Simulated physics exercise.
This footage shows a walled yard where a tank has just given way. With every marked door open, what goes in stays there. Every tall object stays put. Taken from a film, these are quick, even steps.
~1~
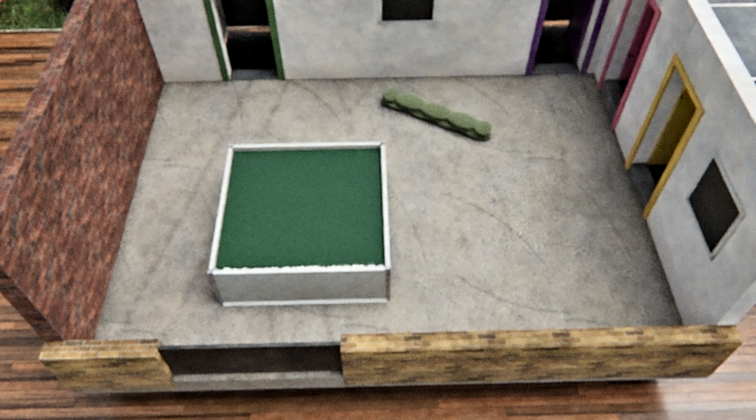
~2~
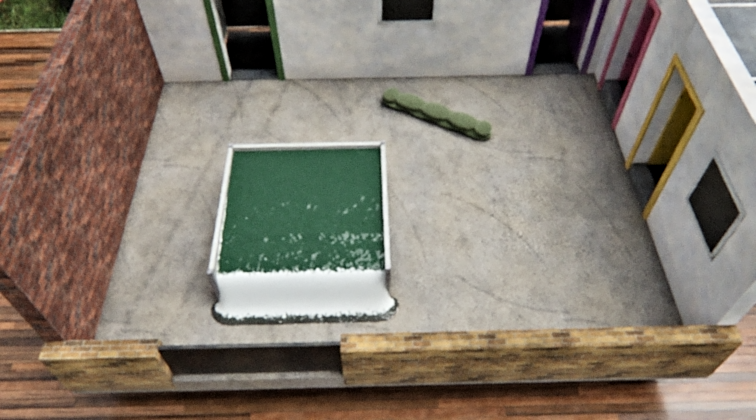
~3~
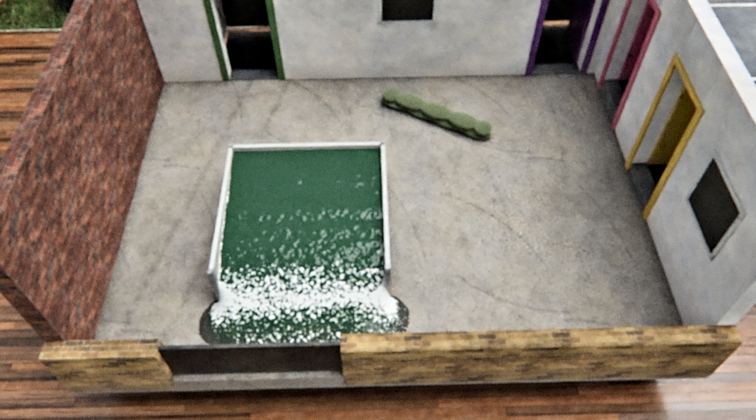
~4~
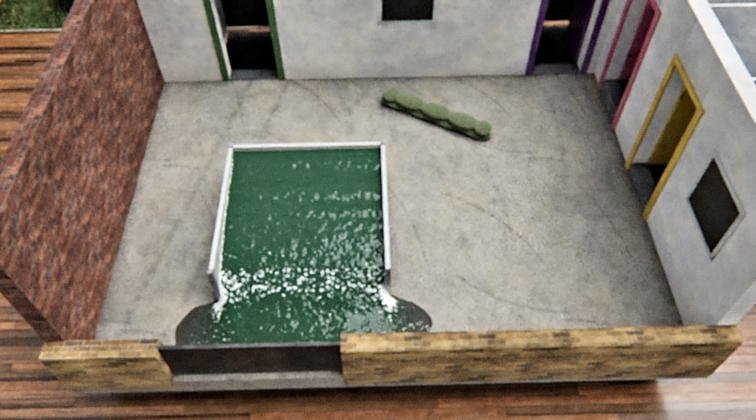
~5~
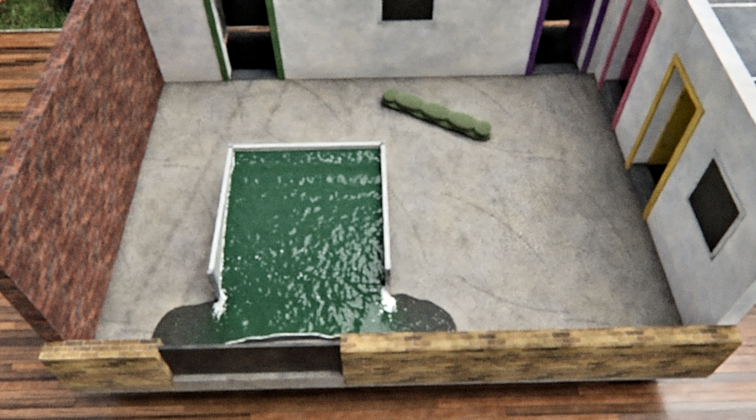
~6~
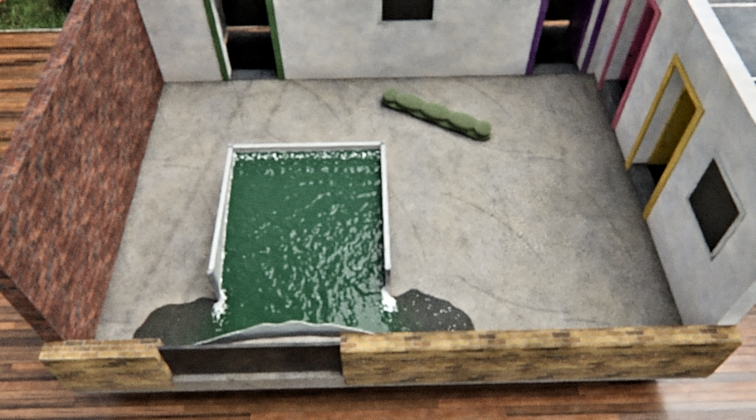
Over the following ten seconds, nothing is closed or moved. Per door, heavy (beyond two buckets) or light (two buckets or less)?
My prediction: The green door goes over two buckets; the yellow door does not go over two buckets; the pink door does not go over two buckets; the purple door goes over two buckets.
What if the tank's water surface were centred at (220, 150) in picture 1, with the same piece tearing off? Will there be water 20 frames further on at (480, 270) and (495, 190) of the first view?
Soaked, soaked.
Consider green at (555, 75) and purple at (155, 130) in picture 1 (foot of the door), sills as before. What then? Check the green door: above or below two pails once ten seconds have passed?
Checking it, I find the green door overflows.
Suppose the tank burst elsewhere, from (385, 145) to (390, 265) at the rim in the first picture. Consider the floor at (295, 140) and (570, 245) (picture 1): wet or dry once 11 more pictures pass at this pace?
In the order asked: The first spot is untouched and the second is swamped.
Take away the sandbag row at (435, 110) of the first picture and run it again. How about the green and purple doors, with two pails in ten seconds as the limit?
Green exceeds the limit; purple exceeds the limit.
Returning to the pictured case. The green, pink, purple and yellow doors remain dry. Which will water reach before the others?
My answer is the door marked yellow.
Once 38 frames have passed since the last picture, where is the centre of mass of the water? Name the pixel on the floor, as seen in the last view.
At about (360, 214).
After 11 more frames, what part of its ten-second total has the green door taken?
It should be near 0 percent of the ten-second total.
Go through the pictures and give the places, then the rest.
The first frame shows still water in the tank at (304, 206).
In the second frame, the front is at (394, 302), out from the gap at (303, 288).
In the third frame, water pours out at (304, 290) and has run to (399, 329).
In the fourth frame, the front is at a hidden place, out from the gap at (304, 291).
In the fifth frame, the front is at a hidden place, out from the gap at (304, 292).
In the sixth frame, the front is at a hidden place, out from the gap at (304, 292).
A moment on, water covers 15 % of the floor; the green door not reached, the yellow door not reached, the pink door not reached, the purple door not reached.
Next, water covers 35 % of the floor; the green door not reached, the yellow door not reached, the pink door not reached, the purple door not reached.
Then, water covers 60 % of the floor; the green door wet at the sill, nothing in, the yellow door wet at the sill, nothing in, the pink door wet at the sill, nothing in, the purple door not reached.
Later, water covers 80 % of the floor; the green door far over two buckets in, the yellow door wet at the sill, nothing in, the pink door wet at the sill, nothing in, the purple door far over two buckets in.
In the end, water covers 95 % of the floor; the green door far over two buckets in, the yellow door wet at the sill, nothing in, the pink door wet at the sill, nothing in, the purple door far over two buckets in.
